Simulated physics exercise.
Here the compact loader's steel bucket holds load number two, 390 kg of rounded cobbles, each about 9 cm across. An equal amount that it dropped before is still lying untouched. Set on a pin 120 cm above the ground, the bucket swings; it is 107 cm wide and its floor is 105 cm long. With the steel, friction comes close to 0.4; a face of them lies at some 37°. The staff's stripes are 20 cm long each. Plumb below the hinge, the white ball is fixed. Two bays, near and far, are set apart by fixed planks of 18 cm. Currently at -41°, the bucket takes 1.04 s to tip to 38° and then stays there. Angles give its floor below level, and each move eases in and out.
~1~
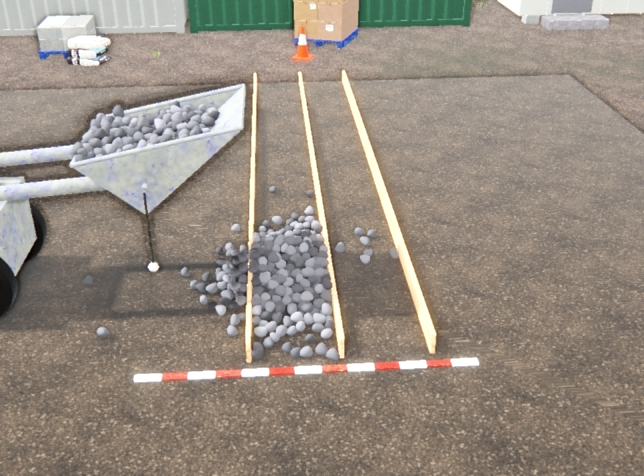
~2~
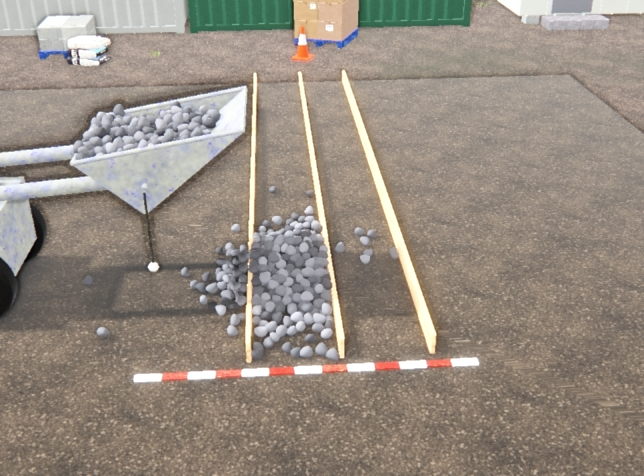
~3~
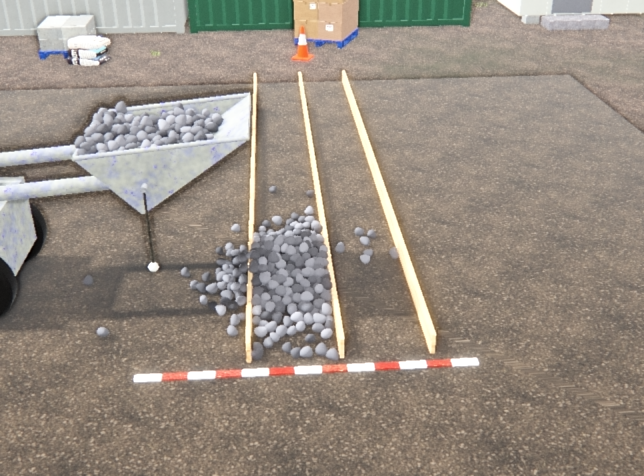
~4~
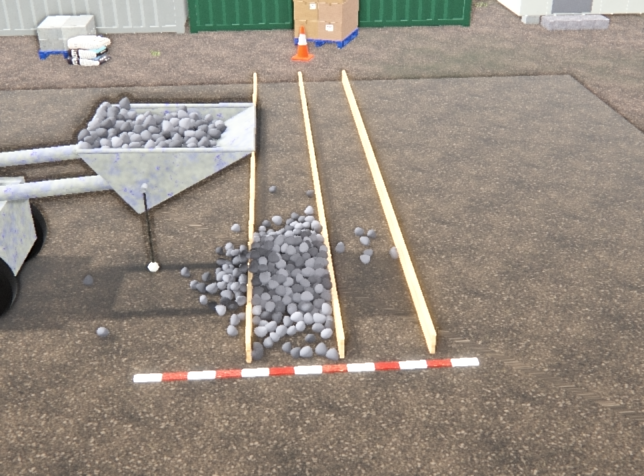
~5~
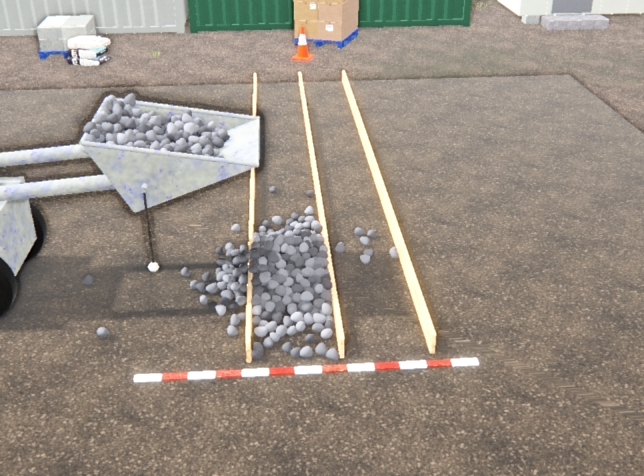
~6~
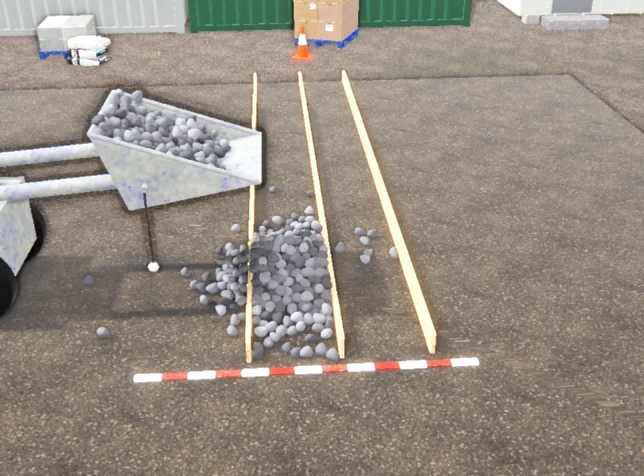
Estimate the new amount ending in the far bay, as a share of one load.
Roughly 11 per cent of a load.
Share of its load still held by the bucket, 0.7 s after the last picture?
Close to 80 per cent of the load.
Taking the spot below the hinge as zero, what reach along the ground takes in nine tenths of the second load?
I'd say close to 150 centimetres ahead of it.
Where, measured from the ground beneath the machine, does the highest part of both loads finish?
44 cm above.
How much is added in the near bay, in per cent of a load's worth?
Roughly 60 in a hundred of a load.
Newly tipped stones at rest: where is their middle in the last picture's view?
In the last view, about pixel (275, 261).
Then, 0.3 s after the last picture the floor is at 26°; in per cent of one load, 100 in the bucket, 13 short of the bays, 85 in the near bay, 2 in the far bay; the foremost stones are at (370, 246).
Then, 0.7 s after the last picture the floor is at 38°; in per cent of one load, 82 in the bucket, 22 short of the bays, 94 in the near bay, 2 in the far bay; the foremost stones are at (370, 246).
Then, 1.0 s after the last picture the floor is at 38°; in per cent of one load, 23 in the bucket, 28 short of the bays, 147 in the near bay, 2 in the far bay; the foremost stones are at (370, 246).
Then, 3.7 s after the last picture the floor is at 38°; in per cent of one load, 0 in the bucket, 41 short of the bays, 147 in the near bay, 13 in the far bay; the foremost stones are at (398, 268). Net gain in the far bay, 11.
